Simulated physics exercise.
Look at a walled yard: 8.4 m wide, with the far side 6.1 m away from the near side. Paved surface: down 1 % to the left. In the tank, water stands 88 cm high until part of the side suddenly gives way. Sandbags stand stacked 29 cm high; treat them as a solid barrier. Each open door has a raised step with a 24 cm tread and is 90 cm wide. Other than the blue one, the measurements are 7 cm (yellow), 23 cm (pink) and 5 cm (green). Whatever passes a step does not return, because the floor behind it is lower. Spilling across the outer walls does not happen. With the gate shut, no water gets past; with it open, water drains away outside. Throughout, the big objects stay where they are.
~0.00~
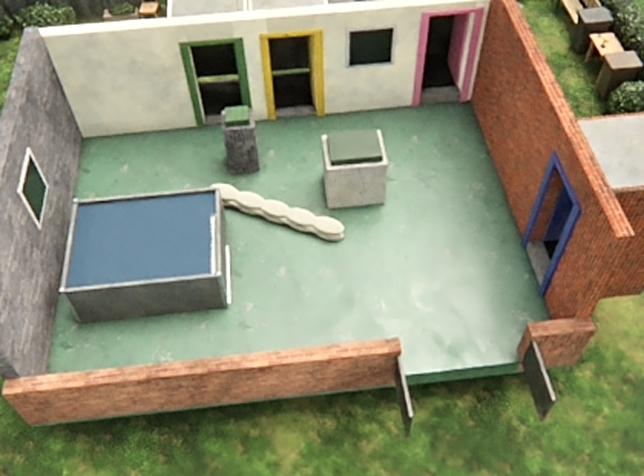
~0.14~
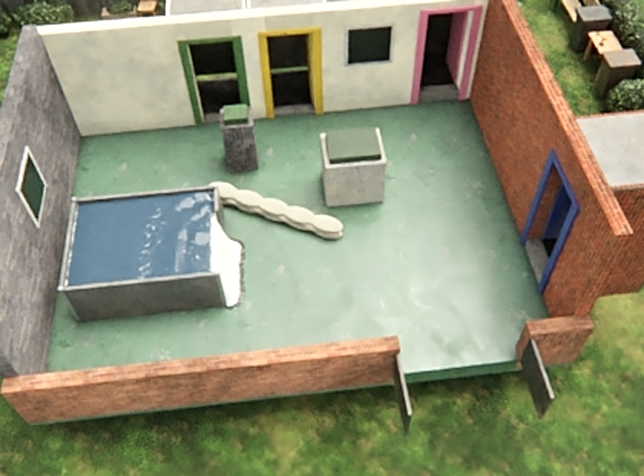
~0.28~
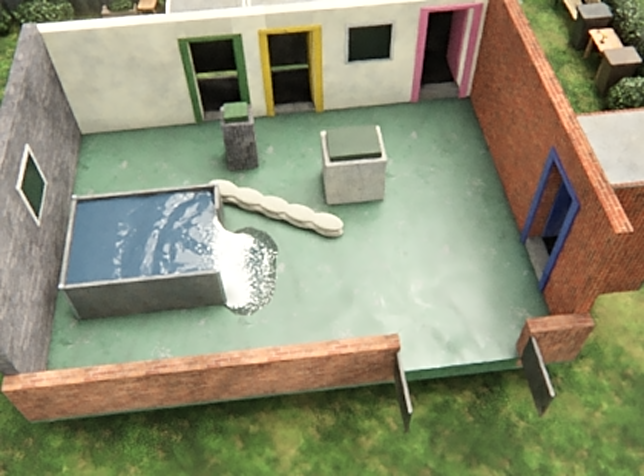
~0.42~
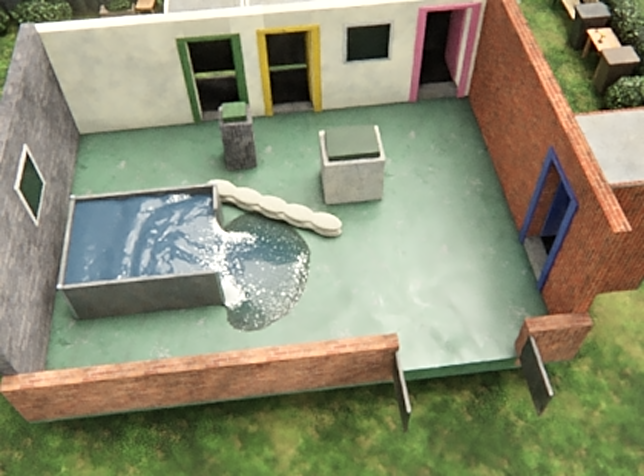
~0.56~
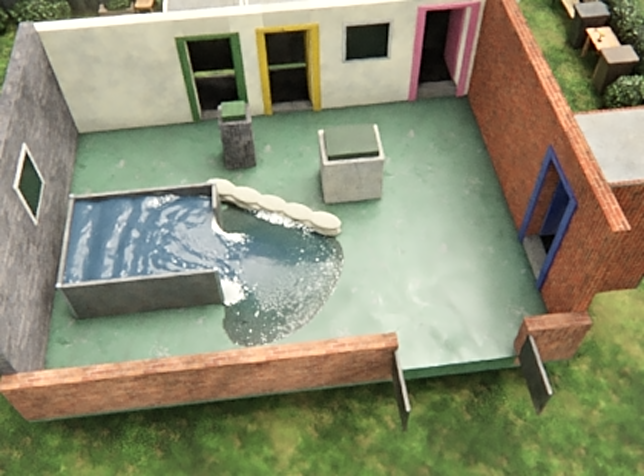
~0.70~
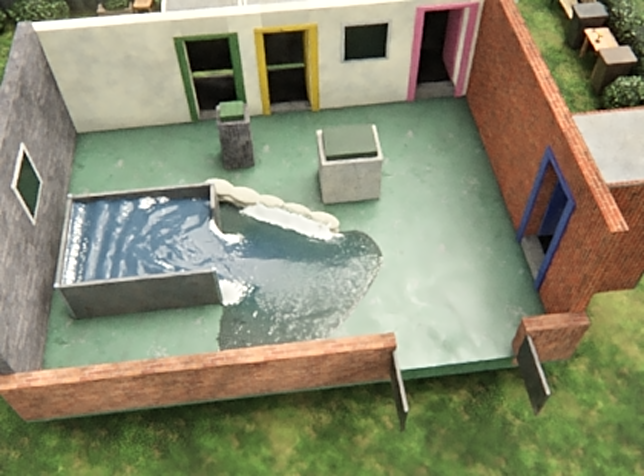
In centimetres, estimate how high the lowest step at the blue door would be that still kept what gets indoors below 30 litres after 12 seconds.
It comes to roughly 24 cm.
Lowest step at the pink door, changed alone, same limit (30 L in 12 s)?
Pink would need about 12.0 cm on its own.
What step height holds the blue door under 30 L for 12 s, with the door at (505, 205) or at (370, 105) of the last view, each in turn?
Roughly 12.0 cm, then roughly 10.5 cm.
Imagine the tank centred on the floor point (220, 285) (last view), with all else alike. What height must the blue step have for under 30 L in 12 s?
Then close to 26 cm.
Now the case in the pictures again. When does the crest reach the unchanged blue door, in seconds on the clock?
That happens close to 3.0 s on the clock.
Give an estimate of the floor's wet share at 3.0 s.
I'd estimate about 45 percent.
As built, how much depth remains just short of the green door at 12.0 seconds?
Roughly 7.0 cm deep.
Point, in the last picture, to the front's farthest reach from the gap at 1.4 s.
Somewhere near the pixel (527, 275).
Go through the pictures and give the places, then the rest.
The first frame shows still water, 88 cm deep, in the tank at (145, 239); the blue door at (547, 233) is dry.
In the second frame, the front is at (241, 258), 0.3 m from the gap at (220, 261); 0.3 m2 of floor is wet, 88 cm left at the back.
In the third frame, the gap is at (221, 262), the front 0.9 m out at (272, 266); the back of the tank holds 88 cm.
In the fourth frame, the front is at (306, 253), 1.5 m from the gap at (220, 262); 2.8 m2 of floor is wet, 88 cm left at the back.
In the fifth frame, the gap is at (219, 262), the front 2.1 m out at (339, 257); the back of the tank holds 87 cm.
In the sixth frame, the gap is at (218, 262), the front 2.9 m out at (377, 255); the back of the tank holds 78 cm; the blue door at (542, 228), 5.5 m from the gap, is still 2.7 m from the nearest water.
After 1.4 s water covers 30 % of the floor, deepest (46 cm) near (228, 274); 5 cm at the blue door, 0 litres in over its 23 cm step.
After 3.0 s water covers 45 % of the floor, deepest (43 cm) near (528, 341); 32 cm at the blue door, 20 litres in over its 23 cm step.
After 12.0 s water covers 95 % of the floor, deepest (12 cm) near (259, 155); 4 cm at the blue door, 40 litres in over its 23 cm step.
At the blue door as built, the water arrived by 1.4 s and peaked near 32 cm at 3.0 s.
Run again over the same 12 s with other heights there, 50 litres in over 22 cm, 5 litres over 30 cm. The limit of 30 litres is kept from about 24 cm up.
